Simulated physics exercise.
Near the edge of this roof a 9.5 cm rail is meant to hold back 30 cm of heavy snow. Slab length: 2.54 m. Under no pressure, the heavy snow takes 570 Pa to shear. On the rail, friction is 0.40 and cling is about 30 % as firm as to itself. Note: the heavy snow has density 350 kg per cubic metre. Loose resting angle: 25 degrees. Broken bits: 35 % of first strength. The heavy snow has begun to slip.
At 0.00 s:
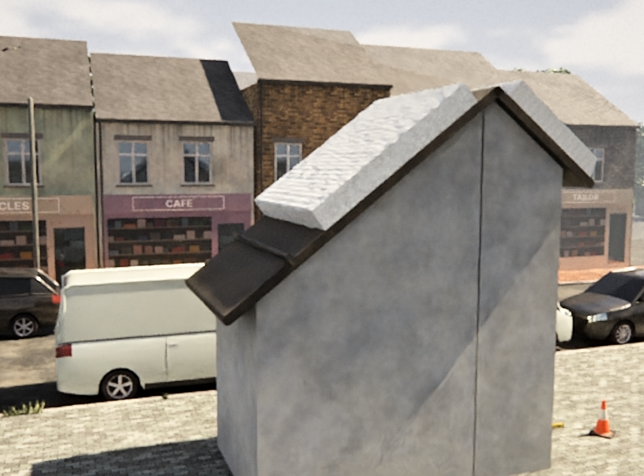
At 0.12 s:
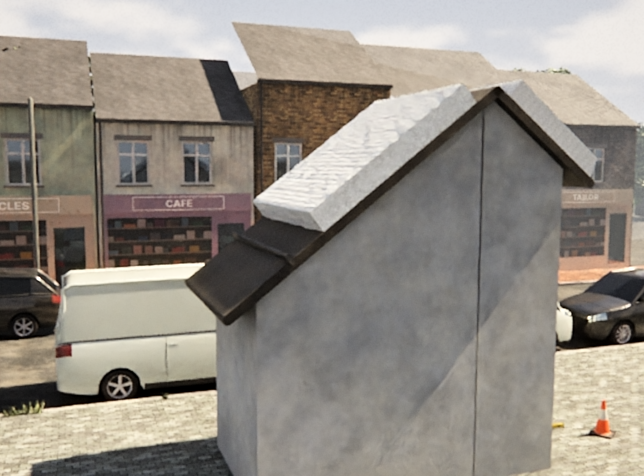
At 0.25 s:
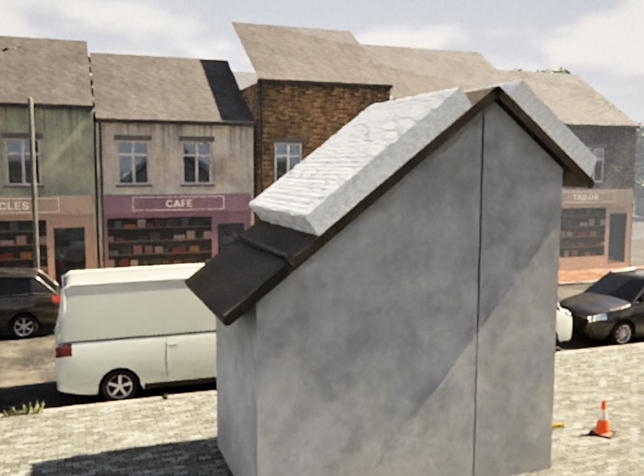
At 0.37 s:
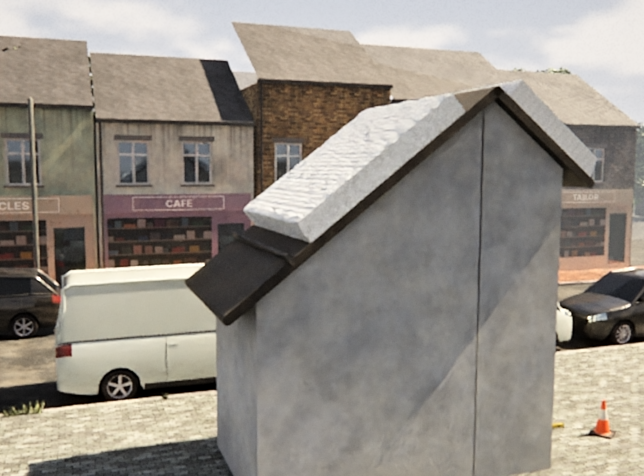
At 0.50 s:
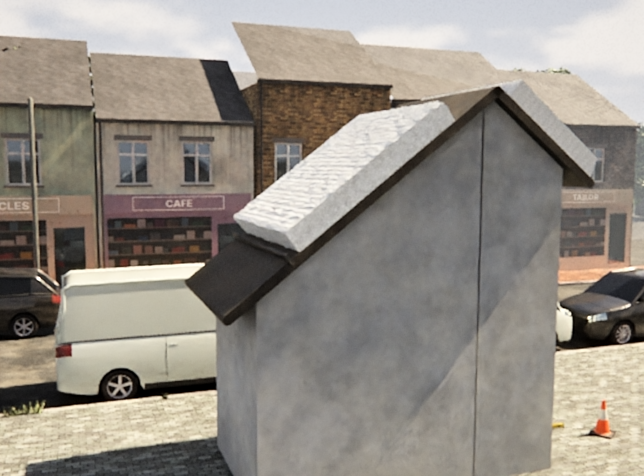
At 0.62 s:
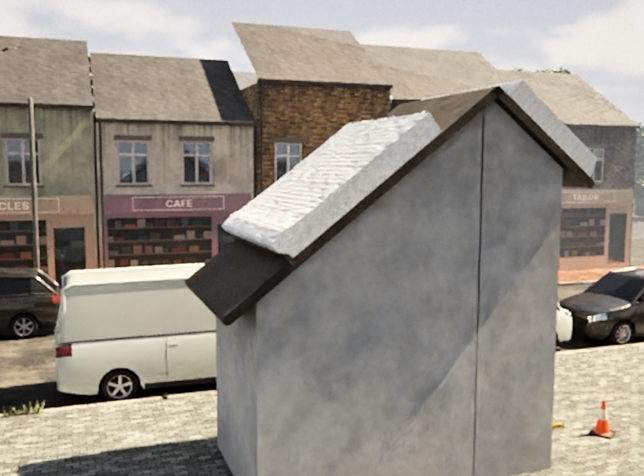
In this clip, a thick slab of snow on the sloping roof of a small grey structure slides down the left side, slowly at first and then faster, its lower edge moving over the dark strip near the eave.
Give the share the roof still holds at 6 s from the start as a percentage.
Roughly 20 per cent.
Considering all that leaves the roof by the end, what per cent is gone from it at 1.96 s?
About 90 %.
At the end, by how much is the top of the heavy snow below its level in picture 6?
About 1.2 m.
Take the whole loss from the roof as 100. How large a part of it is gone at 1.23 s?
About 20 %.
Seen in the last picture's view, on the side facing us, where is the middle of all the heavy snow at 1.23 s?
Centre noted at roughly (278, 254).
By 1.23 s, 81 % of the snow is on the roof.
By 1.96 s, 32 % of the snow is on the roof.
By 2.68 s, 23 % of the snow is on the roof.
By 3.40 s, 23 % of the snow is on the roof.
By 6.00 s, at the end, 20 % of the snow is on the roof.
